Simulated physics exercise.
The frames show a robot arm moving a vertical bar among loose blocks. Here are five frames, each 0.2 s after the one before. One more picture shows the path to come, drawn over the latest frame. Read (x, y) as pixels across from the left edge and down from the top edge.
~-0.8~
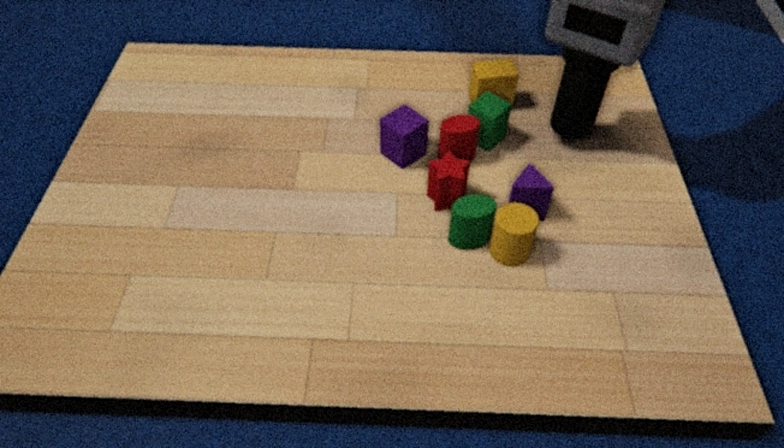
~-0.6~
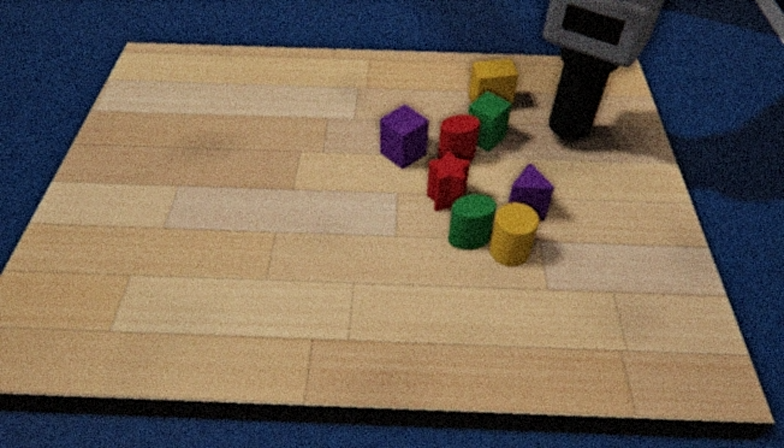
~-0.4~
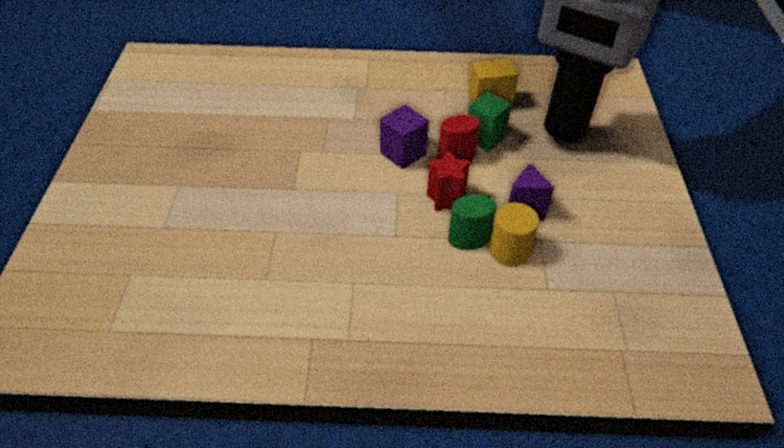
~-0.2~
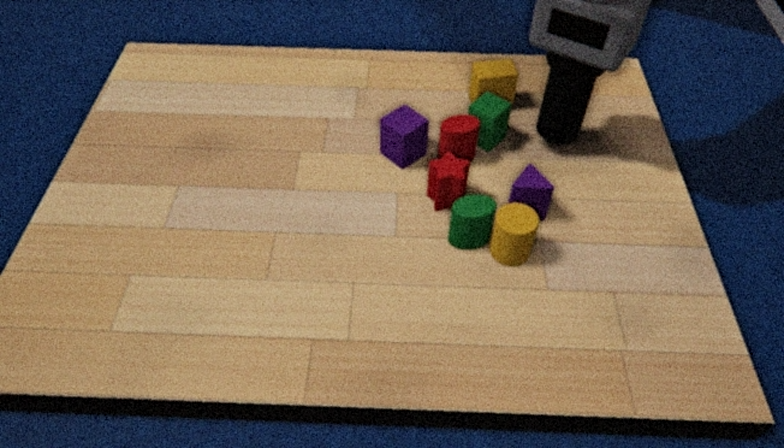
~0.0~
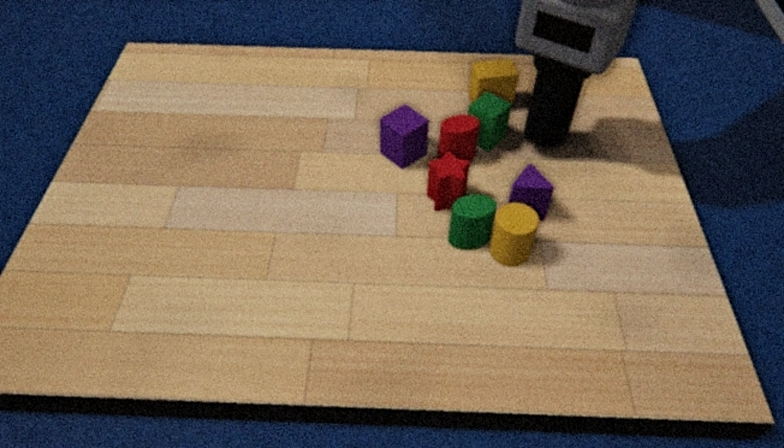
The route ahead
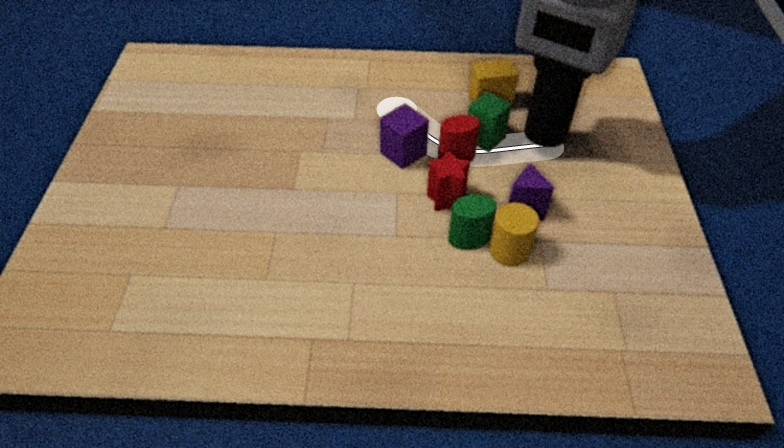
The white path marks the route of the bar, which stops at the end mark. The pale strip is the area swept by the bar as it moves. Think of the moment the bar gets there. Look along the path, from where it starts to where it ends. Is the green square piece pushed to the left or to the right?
Slides right.
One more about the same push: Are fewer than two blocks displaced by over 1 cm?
My answer is no.
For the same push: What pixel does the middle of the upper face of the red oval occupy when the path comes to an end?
I expect it at (424, 133).
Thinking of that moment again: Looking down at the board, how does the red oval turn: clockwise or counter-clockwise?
Viewed from above: Anti-clockwise.
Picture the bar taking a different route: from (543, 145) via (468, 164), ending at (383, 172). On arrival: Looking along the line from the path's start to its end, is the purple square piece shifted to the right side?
In short: Yes.
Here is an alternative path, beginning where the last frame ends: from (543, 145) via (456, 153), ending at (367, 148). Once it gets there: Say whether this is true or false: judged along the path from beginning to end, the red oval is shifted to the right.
My answer: False.
Drawn move, from (543, 145) by way of (487, 151) and (433, 139) to (397, 110).
What follows on the original path. One third of the way, bar at (488, 139); red oval at (451, 124); green square piece at (462, 99), turned 15° clockwise.
Two thirds of the way, bar at (433, 127); purple square piece at (398, 117); red oval at (424, 133), turned 60° anticlockwise; green square piece at (431, 81), turned 55° clockwise.
At the end, bar at (397, 98); purple square piece at (398, 117); red star still; red oval at (424, 133), turned 60° anticlockwise; green square piece at (422, 60), turned 95° clockwise.
